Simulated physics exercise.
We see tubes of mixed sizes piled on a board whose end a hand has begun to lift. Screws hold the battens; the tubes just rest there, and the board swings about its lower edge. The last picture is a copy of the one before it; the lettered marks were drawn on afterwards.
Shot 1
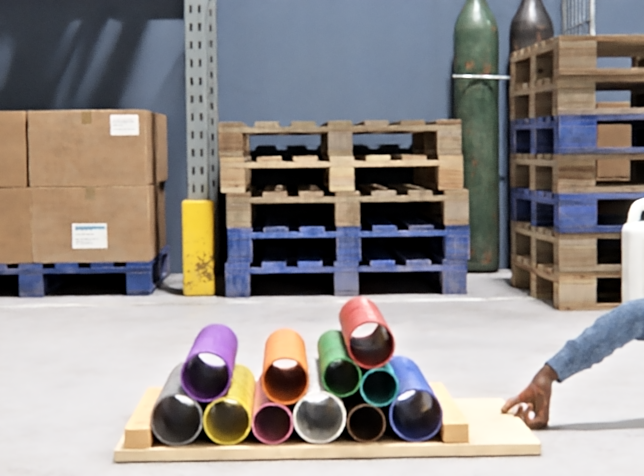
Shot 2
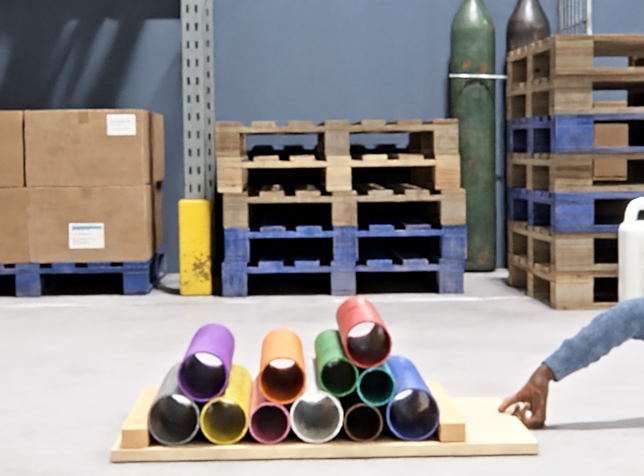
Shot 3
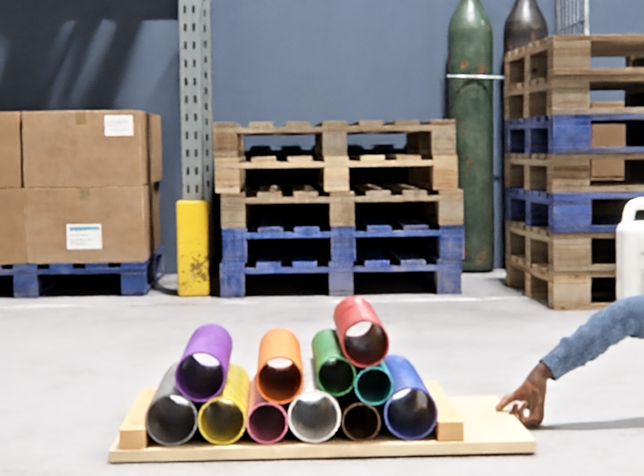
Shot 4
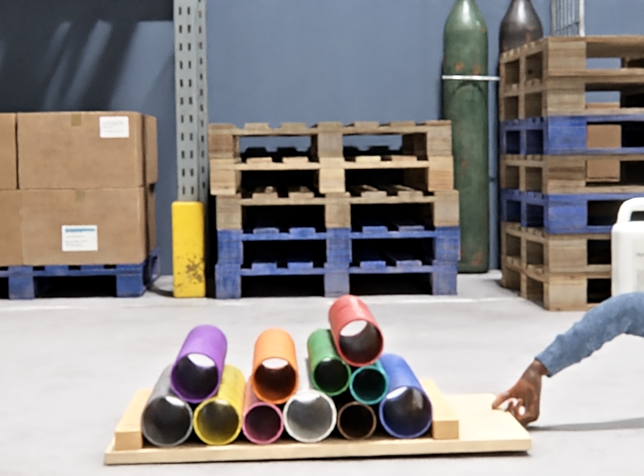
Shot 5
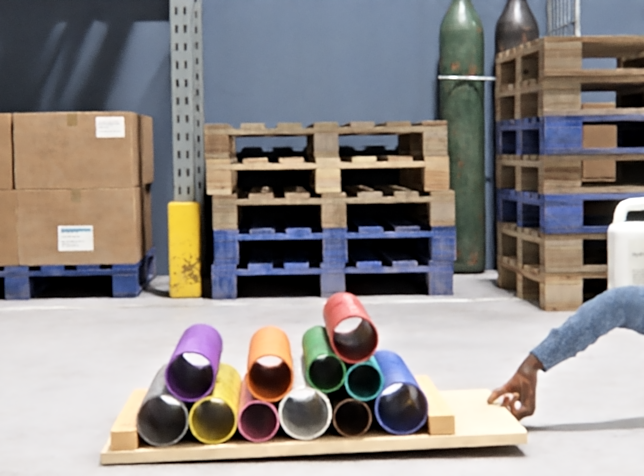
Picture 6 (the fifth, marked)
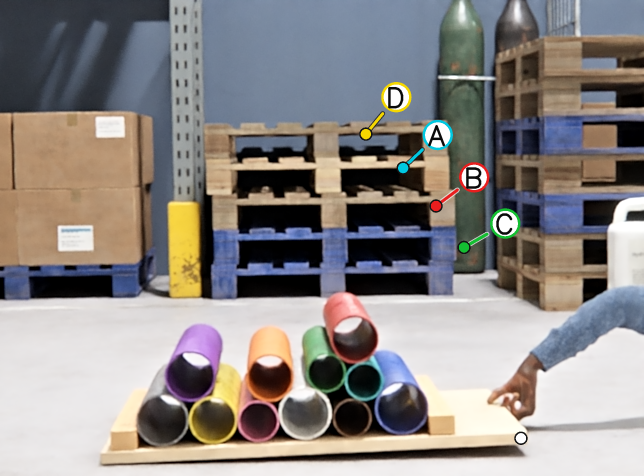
In a warehouse, a hand slightly lifts one end of a board holding colourful piled tubes.
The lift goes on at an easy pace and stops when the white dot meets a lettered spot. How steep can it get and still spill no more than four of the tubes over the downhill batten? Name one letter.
Mark A is as high as it can go.
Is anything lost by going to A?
At A: Yes.
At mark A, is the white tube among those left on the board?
Yes.
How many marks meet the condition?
Three of the four.
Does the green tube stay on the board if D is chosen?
The green tube: No.
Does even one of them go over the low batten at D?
At D: Yes.
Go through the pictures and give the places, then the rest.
The first picture shows white tube (319, 417); brown tube (366, 423); blue tube (416, 415).
The second picture shows blue tube (413, 414); orange tube (282, 380).
The third picture shows board (319, 417); brown tube (361, 422); blue tube (411, 413); yellow tube (222, 421).
The fourth picture shows board (315, 417); grey tube (167, 421); yellow tube (217, 421).
The fifth picture shows board (311, 414); grey tube (162, 420); yellow tube (213, 420).
On the marked copy, A at (403, 168); B at (436, 206); C at (464, 247); D at (366, 134); the white dot at (521, 438).
Following A. Soon after the start, board at 22°.
Later, board at 42°.
In the end, board at 43°, four over the low batten (orange, purple, green, red).
As for the rest, B four over the low batten (orange, purple, green, red); C four over the low batten (orange, purple, green, red); D five over the low batten.
